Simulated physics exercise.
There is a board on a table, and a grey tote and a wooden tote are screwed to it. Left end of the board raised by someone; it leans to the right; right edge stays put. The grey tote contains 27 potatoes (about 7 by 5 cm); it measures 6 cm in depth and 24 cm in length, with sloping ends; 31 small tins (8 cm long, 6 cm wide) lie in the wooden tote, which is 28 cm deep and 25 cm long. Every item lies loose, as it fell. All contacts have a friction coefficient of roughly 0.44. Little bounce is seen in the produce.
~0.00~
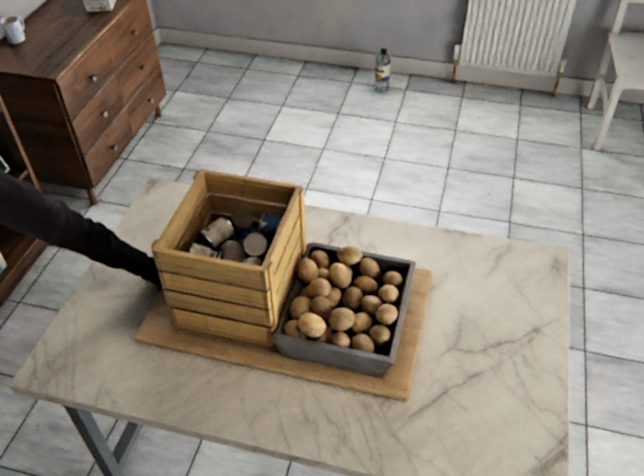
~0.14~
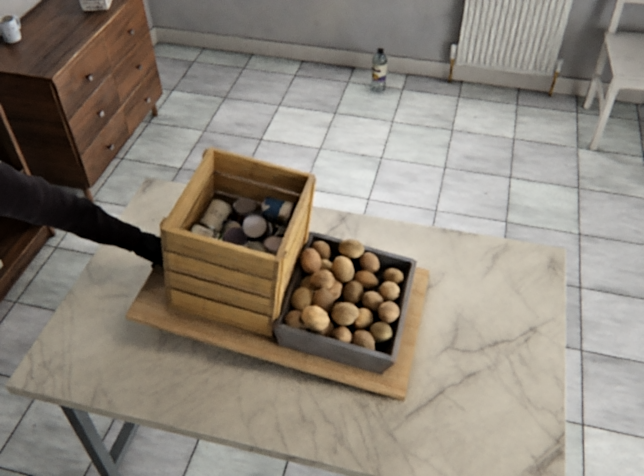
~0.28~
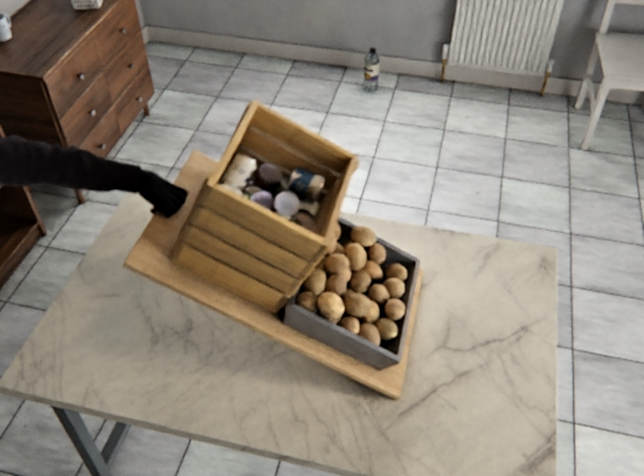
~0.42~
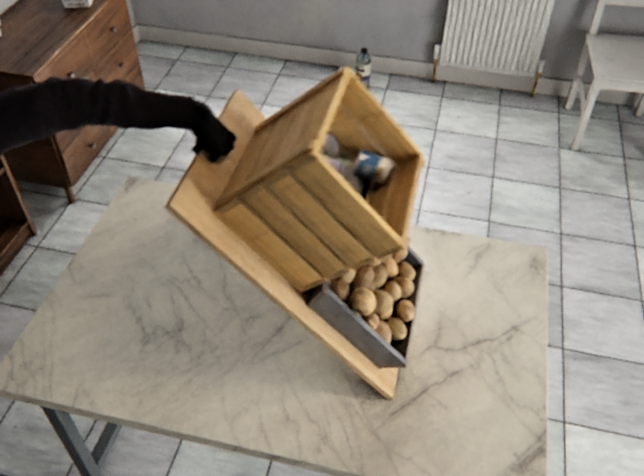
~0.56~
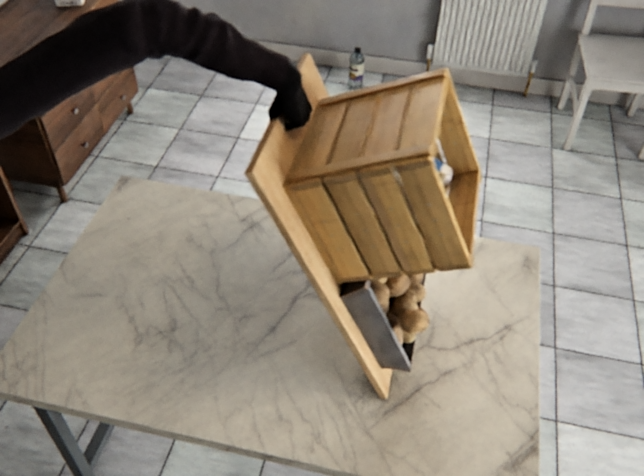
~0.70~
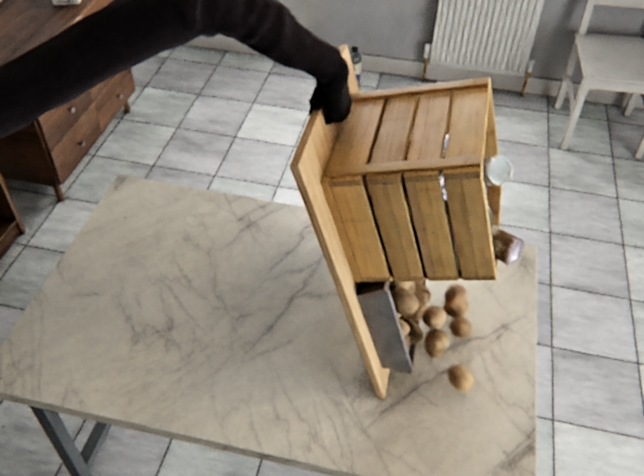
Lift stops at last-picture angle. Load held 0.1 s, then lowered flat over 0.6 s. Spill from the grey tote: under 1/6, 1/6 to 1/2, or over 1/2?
Outflow: Exceeds half.
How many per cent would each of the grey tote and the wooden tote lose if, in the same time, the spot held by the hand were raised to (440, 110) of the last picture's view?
Grey tote 100%, wooden tote 80%.
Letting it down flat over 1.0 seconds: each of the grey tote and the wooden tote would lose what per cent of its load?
In that case grey tote 70 %, wooden tote 20 %.
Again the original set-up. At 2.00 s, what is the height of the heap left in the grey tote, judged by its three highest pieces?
7 cm or so.
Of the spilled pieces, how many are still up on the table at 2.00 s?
Piece count: Roughly 12.
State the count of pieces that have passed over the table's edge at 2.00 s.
I'd put the number around 14.
After 0.91 s, tilt 67°; 15 of 27 out of the grey tote and 7 of 31 out of the wooden tote.
After 1.17 s, tilt 24°; 17 of 27 out of the grey tote and 10 of 31 out of the wooden tote.
After 1.53 s, tilt 0°; 17 of 27 out of the grey tote and 10 of 31 out of the wooden tote.
When it is over (at 2.00 s), 17 of 27 out of the grey tote and 10 of 31 out of the wooden tote. Asked share, 17 of 27, 63 per cent.
